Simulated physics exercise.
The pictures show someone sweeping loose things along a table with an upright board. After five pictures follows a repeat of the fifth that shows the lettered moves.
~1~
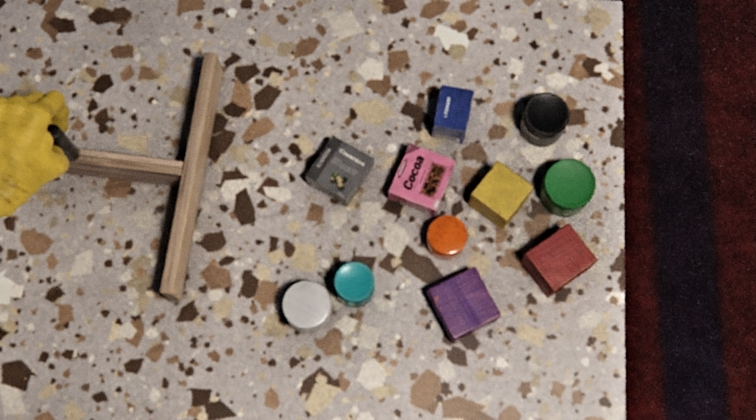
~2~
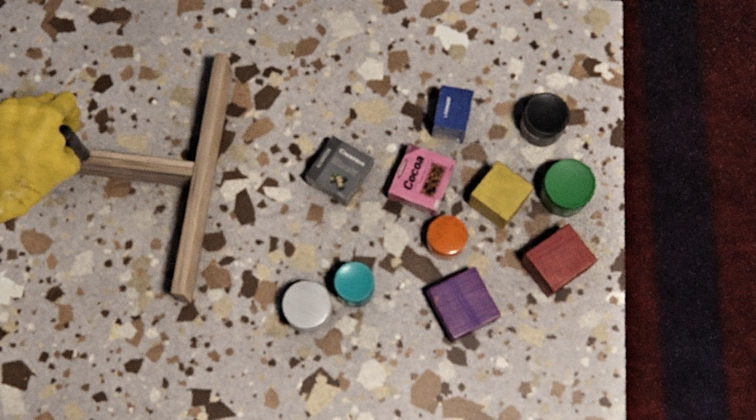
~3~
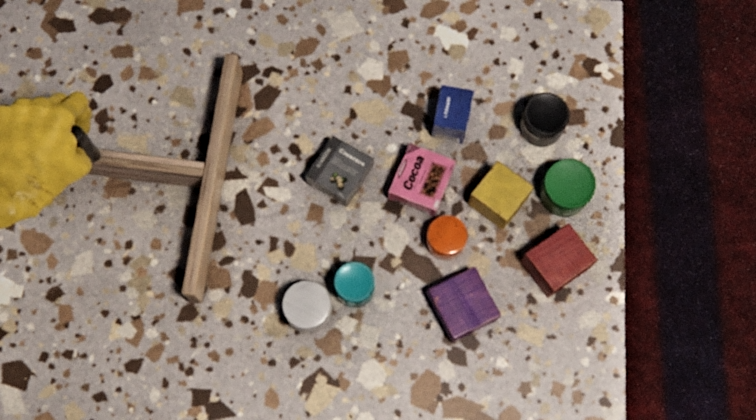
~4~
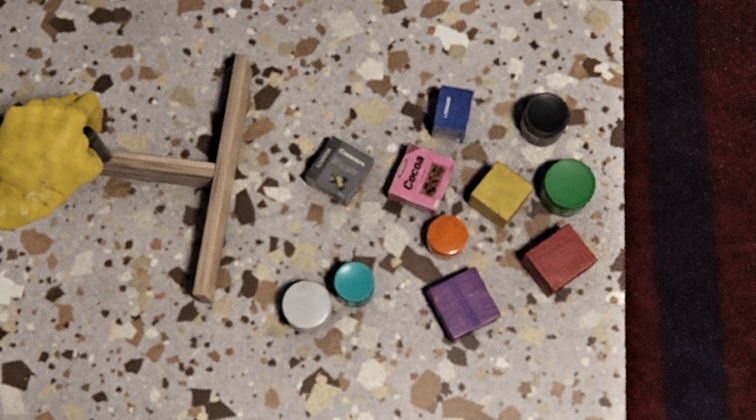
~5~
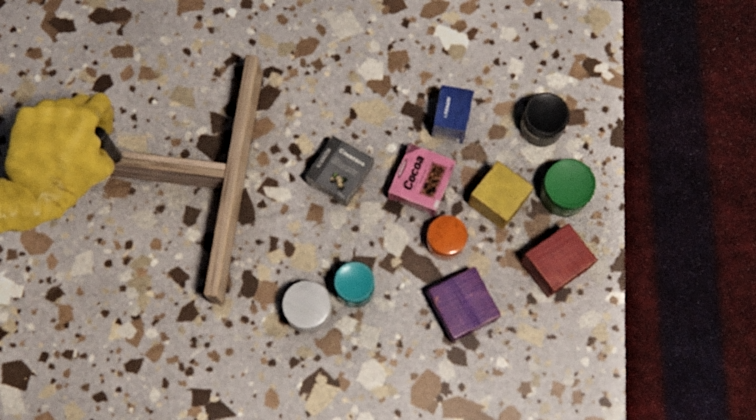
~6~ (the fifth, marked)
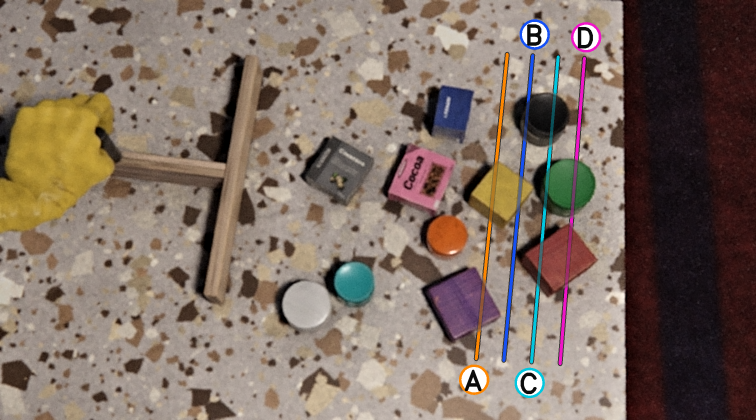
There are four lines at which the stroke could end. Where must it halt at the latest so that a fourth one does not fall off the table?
C.
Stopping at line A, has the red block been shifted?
No.
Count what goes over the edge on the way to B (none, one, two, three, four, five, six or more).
In all, two.
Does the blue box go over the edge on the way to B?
No.
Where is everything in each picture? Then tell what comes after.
In the first frame, green jar (567, 188); grey packet (340, 171); pink packet (422, 180).
In the second frame, board (199, 169); purple block (463, 305).
In the third frame, board (211, 170); white tin (307, 308).
In the fourth frame, board (221, 171); black tub (544, 120).
In the fifth frame, board (232, 171); yellow block (500, 196); orange pot (447, 238); green jar (567, 188).
On the marked copy, A at (492, 200); B at (519, 201); C at (545, 203); D at (573, 204).
Taking C. A third of the way, board (345, 178); white tin (358, 315); turquoise tub (379, 276).
Two thirds of the way, board (458, 184); green jar (639, 194); yellow block (587, 192).
When it is over, board (547, 189); yellow block over the edge; green jar over the edge; two fallen.
As for the rest, A is within the limit but short; B is within the limit but short; D drops five.
